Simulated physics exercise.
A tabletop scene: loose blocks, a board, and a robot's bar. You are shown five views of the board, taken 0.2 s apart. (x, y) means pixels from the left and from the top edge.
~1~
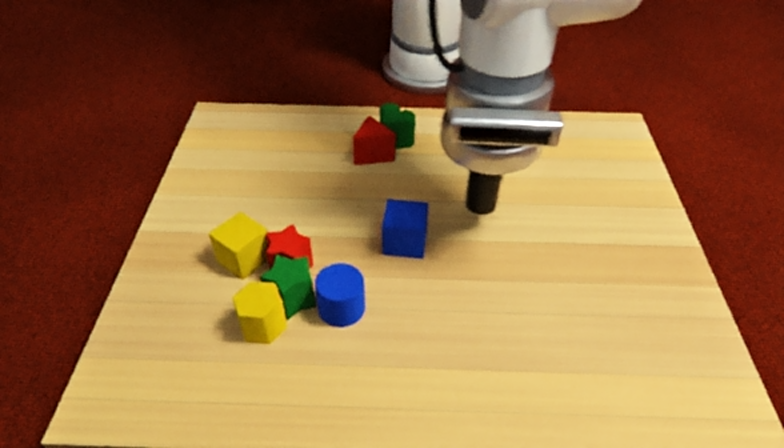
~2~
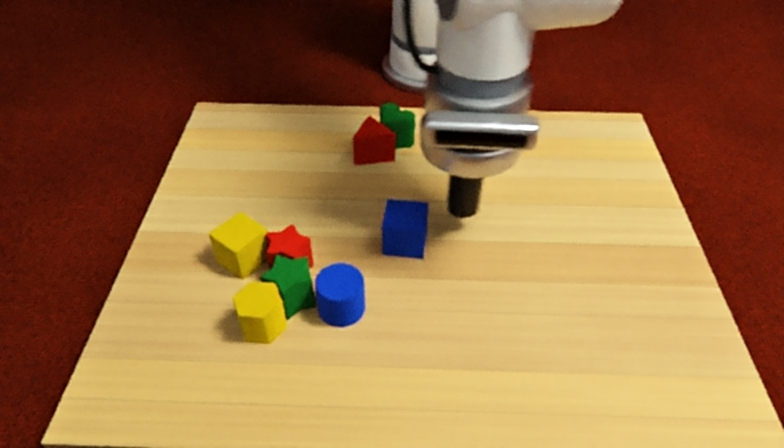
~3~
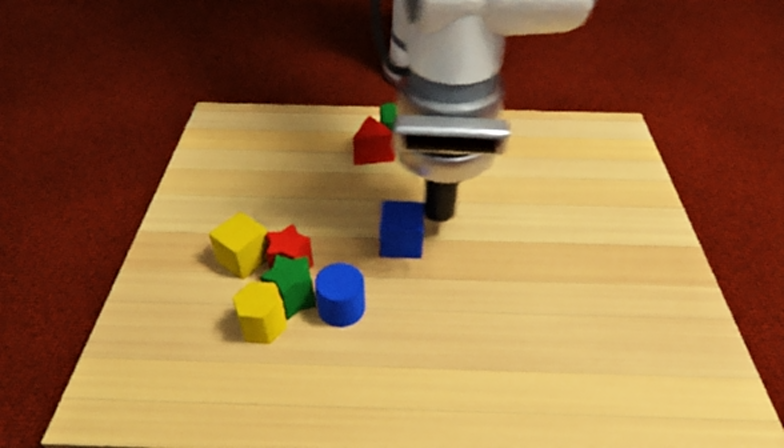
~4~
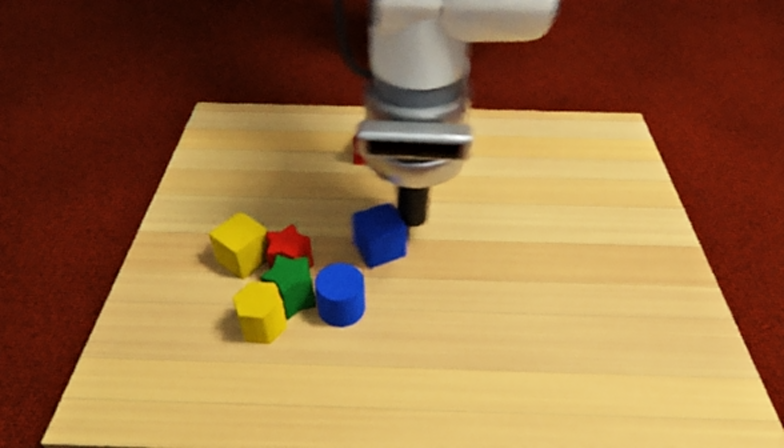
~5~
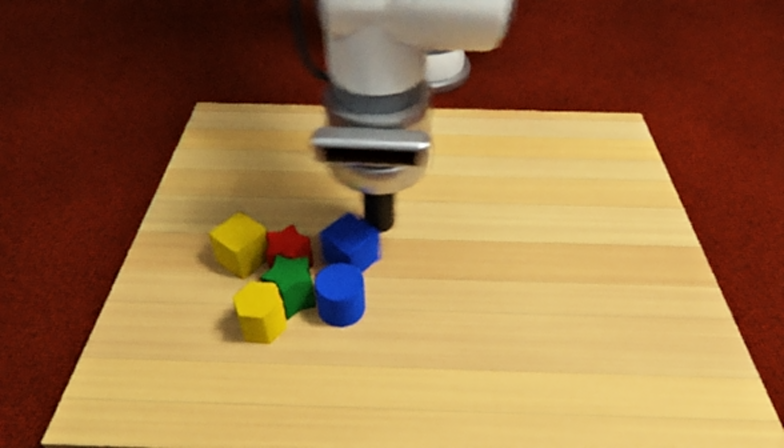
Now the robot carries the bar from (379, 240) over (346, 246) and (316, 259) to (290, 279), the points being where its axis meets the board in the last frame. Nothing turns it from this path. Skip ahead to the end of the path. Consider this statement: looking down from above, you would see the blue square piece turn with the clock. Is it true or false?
The statement is false.
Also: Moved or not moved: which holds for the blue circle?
It will be nudged away from its spot.
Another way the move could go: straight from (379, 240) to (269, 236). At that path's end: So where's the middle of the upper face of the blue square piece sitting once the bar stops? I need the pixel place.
My prediction: (329, 240).
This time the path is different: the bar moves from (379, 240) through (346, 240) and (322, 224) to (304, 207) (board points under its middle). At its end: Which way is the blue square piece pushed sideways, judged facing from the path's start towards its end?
My prediction: Leftwards.
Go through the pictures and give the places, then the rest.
Tip of the bar (481, 204), middles of tops, yellow hexagon (257, 298), red star-shaped block (286, 240), green star-shaped block (288, 271), blue circle (339, 281), blue square piece (406, 214), in the first frame.
Bar (463, 207), nothing pushed, in the second frame.
Bar (440, 211), blue square piece (402, 215), in the third frame.
Bar (412, 216), blue square piece (379, 220), in the fourth frame.
Bar (379, 222), yellow hexagon (257, 298), red star-shaped block (286, 240), green star-shaped block (288, 271), blue circle (339, 281), blue square piece (350, 231), in the fifth frame.
What follows on the original path. One third of the way, bar (345, 228); red star-shaped block (280, 241); green star-shaped block (285, 274); blue circle (339, 284); blue square piece (326, 245), turned 25° anticlockwise.
Two thirds of the way, bar (312, 242); yellow hexagon (236, 316), turned 15° clockwise; red star-shaped block (268, 248), turned 55° clockwise; green star-shaped block (276, 297), turned 25° clockwise; blue circle (340, 294); blue square piece (311, 263), turned 60° anticlockwise.
At the end, bar (286, 261); yellow hexagon (233, 317), turned 25° clockwise; red star-shaped block (251, 262), turned 90° clockwise; green star-shaped block (279, 308), turned 40° clockwise; blue circle (344, 300); blue square piece (308, 275), turned 85° anticlockwise.
